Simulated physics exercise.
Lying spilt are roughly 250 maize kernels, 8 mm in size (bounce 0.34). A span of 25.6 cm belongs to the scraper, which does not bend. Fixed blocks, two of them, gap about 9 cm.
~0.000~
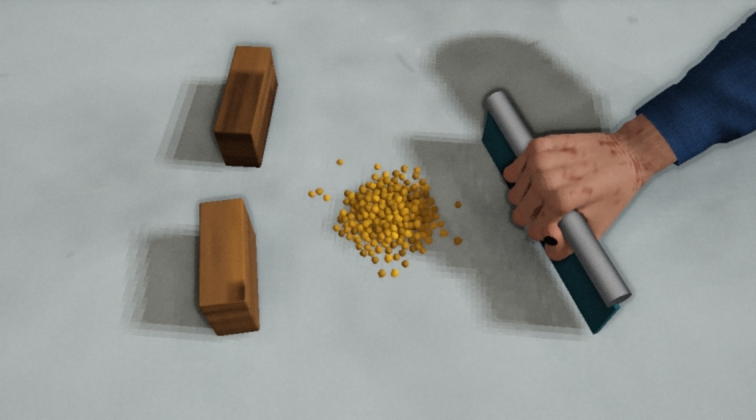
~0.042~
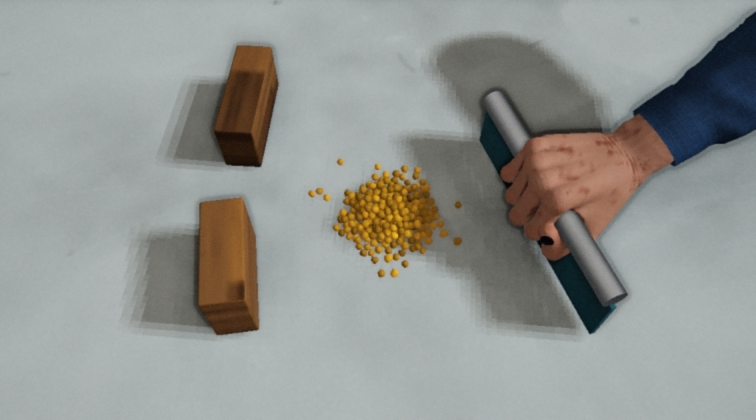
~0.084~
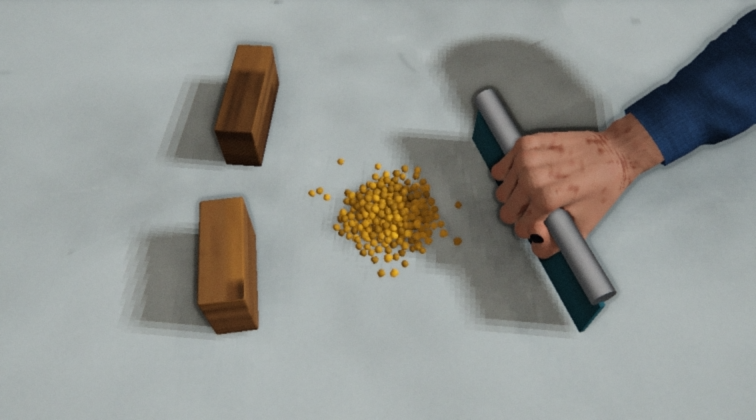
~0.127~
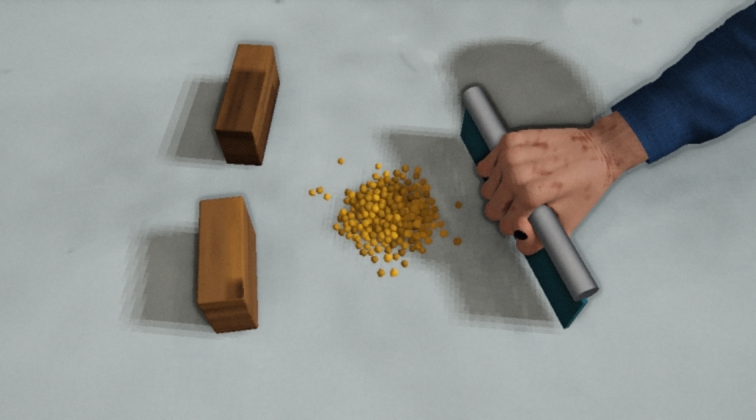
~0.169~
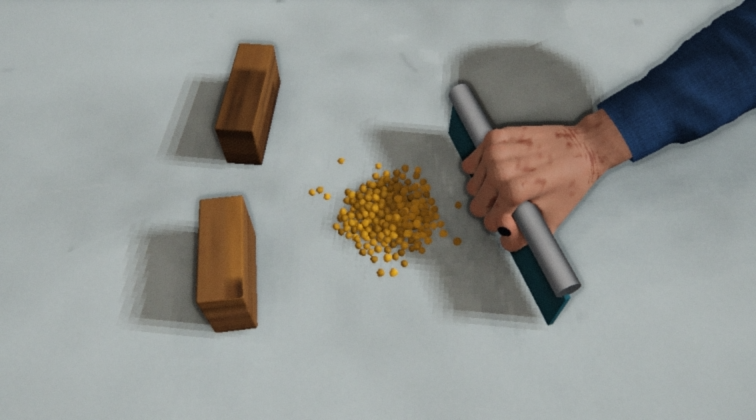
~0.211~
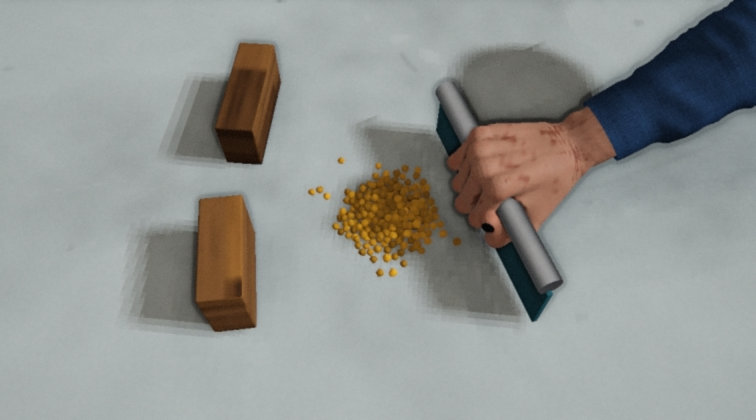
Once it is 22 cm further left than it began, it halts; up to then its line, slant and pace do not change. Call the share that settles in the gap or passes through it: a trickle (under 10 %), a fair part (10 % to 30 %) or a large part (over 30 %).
A trickle.
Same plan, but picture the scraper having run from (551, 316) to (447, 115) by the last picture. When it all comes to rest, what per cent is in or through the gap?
In or through the gap: 5%.
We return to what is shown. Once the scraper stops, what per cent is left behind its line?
About 0 per cent.
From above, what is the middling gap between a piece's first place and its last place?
That works out to about 8 centimetres.
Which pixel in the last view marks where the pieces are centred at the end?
The centre lies at about (313, 216).
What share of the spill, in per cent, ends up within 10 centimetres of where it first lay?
75 %.
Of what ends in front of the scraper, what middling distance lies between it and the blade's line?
Some 3 cm.
After 0.47 s, scraper 15 cm from its start, spill 11 cm wide; held up before the blocks 100 %.
Then, at 0.73 s, scraper 23 cm from its start, spill 15 cm wide; held up before the blocks 100 %.
After 0.96 s, scraper 23 cm from its start, spill 15 cm wide; held up before the blocks 100 %.
At rest (1.2 s), in or through the gap 0 %, round the near block 0 %, round the far block 0 %, held up before the blocks 100 %.
